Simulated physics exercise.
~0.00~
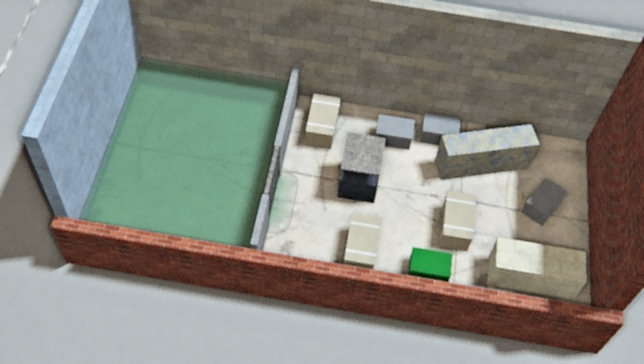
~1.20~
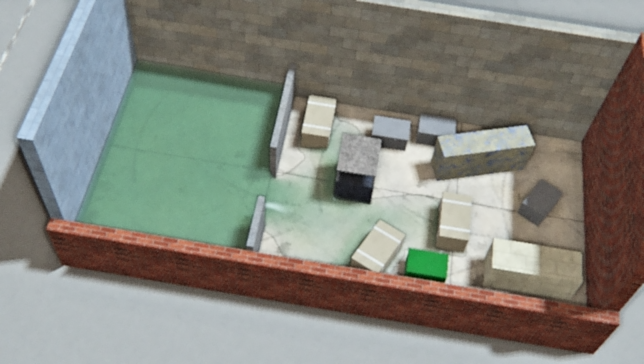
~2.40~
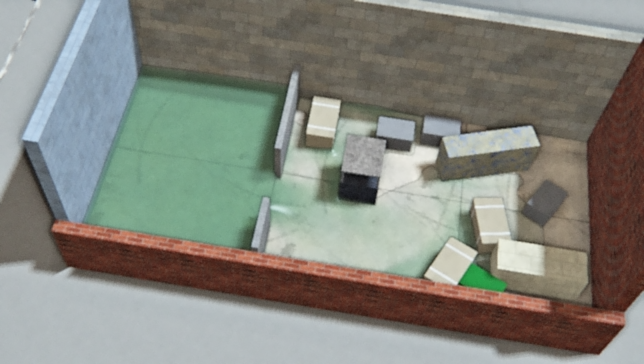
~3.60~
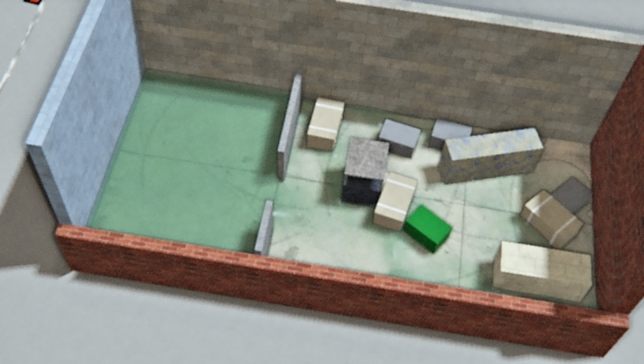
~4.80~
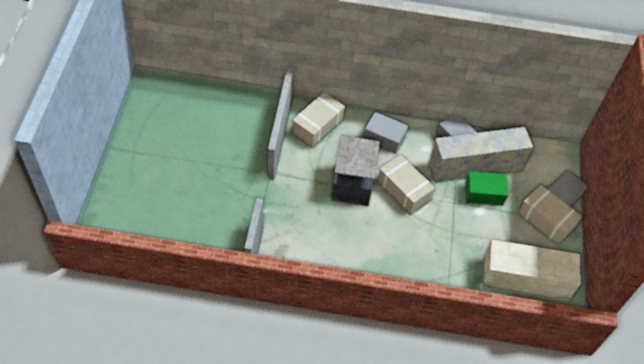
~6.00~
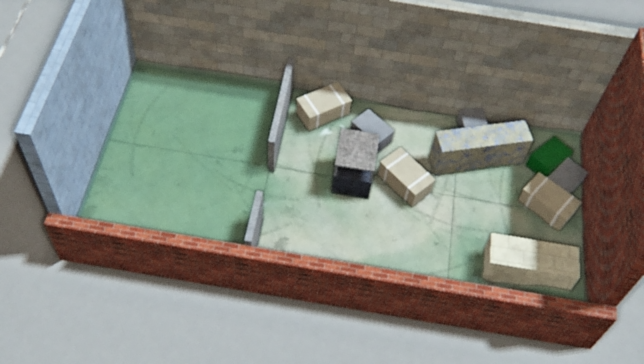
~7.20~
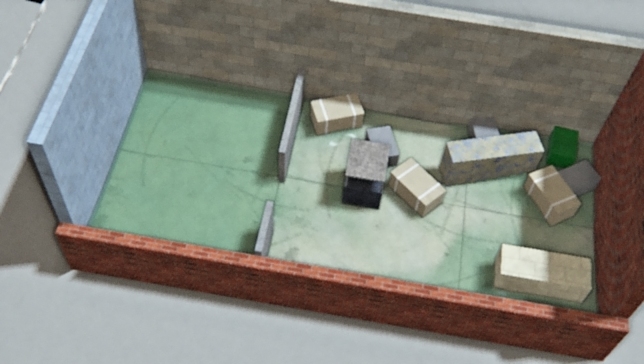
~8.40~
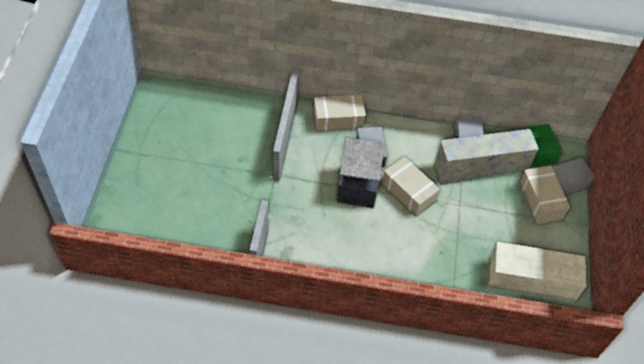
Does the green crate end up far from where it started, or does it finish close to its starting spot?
It ends up far from where it started. The water carries it from near the front wall to the back right corner area, by the long grey block.
